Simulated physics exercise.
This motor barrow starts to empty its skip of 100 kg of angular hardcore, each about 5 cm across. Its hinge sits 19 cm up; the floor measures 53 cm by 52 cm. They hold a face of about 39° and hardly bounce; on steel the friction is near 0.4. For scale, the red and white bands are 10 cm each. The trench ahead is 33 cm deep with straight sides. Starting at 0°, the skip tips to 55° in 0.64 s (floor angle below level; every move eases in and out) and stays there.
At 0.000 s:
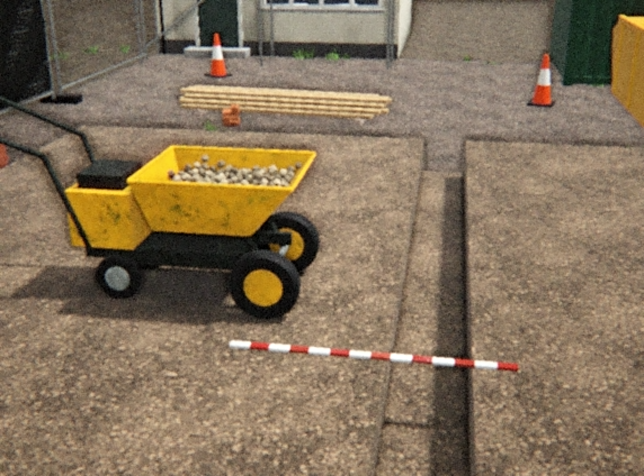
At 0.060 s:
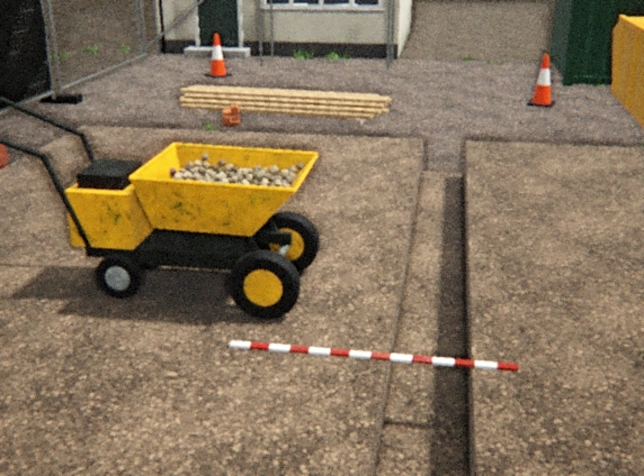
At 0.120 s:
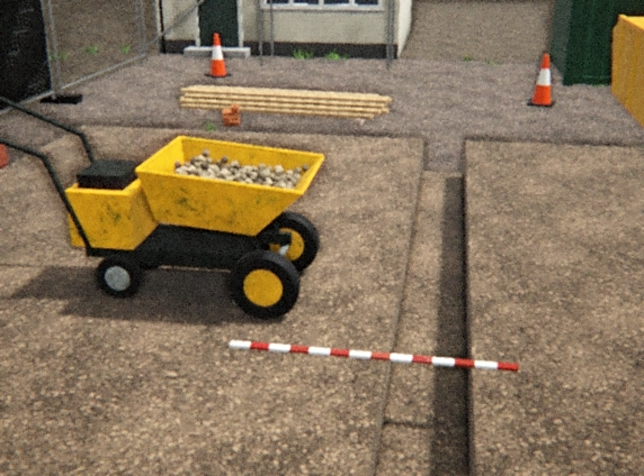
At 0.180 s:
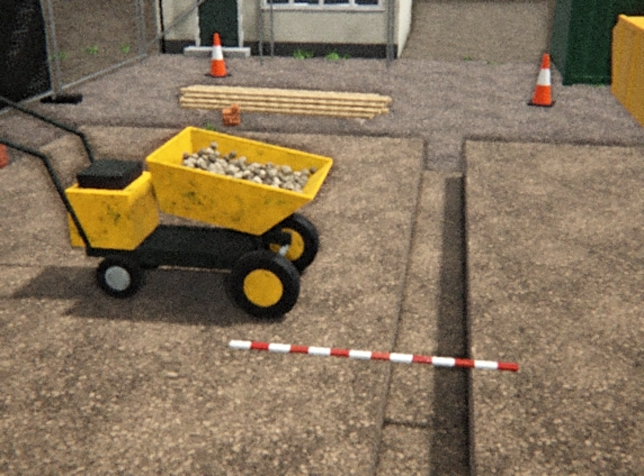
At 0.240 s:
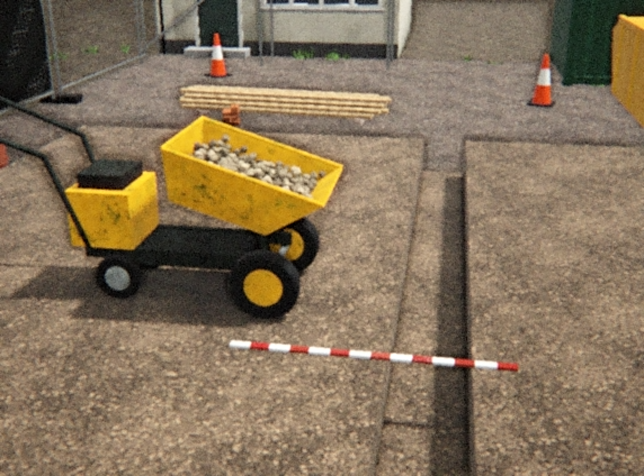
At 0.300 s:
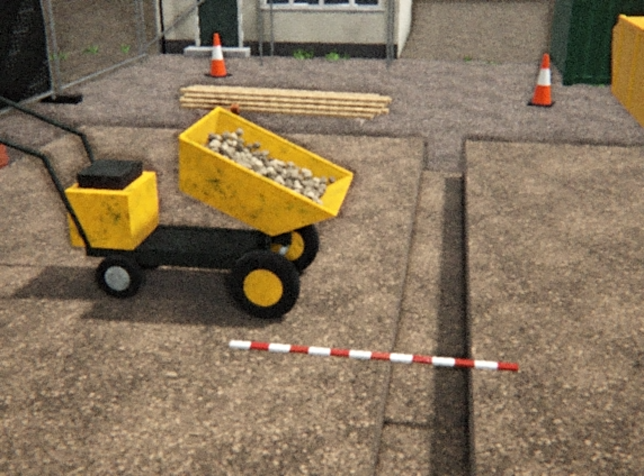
The yellow skip on a small motor barrow tilted forward to the right, slowly at first, its back end rising clear of the frame while the grey stones stayed heaped inside and the wheels stayed still.
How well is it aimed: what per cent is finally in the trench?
Close to 31 in a hundred.
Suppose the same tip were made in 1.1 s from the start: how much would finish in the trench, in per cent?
Then about 10 per cent.
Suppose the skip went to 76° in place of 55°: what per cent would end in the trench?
Then about 100 per cent.
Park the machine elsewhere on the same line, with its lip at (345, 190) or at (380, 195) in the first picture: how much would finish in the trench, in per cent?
Near 30 per cent from the first place, 10 from the second.
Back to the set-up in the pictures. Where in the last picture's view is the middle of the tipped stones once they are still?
Around (430, 356).
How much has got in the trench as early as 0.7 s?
Some 0 per cent.
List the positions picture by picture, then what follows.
The first picture shows lip at (292, 190), floor tilted 0°, highest stones at (236, 170).
The second picture shows lip at (295, 191), floor tilted 1°, highest stones at (237, 169); the stones move at 0.3 m/s on average.
The third picture shows lip at (301, 193), floor tilted 5°, highest stones at (207, 164); the stones move at 0.7 m/s on average.
The fourth picture shows lip at (311, 198), floor tilted 11°, highest stones at (206, 156); the stones move at 0.9 m/s on average.
The fifth picture shows lip at (323, 206), floor tilted 17°, highest stones at (212, 149); the stones move at 1.1 m/s on average.
In the sixth picture, the skip is at 25°, its lip at (335, 215); the top of the load is at (226, 142); the stones move at 1.2 m/s on average.
After 0.5 s the floor is at 46°; 100 % in the skip; the foremost stones are at (343, 224).
After 0.7 s the floor is at 55°; 99 % in the skip, 1 % short of the trench; the foremost stones are at (386, 248).
After 1.1 s the floor is at 55°; 74 % in the skip, 6 % short of the trench, 20 % in the trench; the foremost stones are at (461, 353).
After 3.0 s the floor is at 55°; 65 % in the skip, 3 % short of the trench, 31 % in the trench; the foremost stones are at (463, 370).
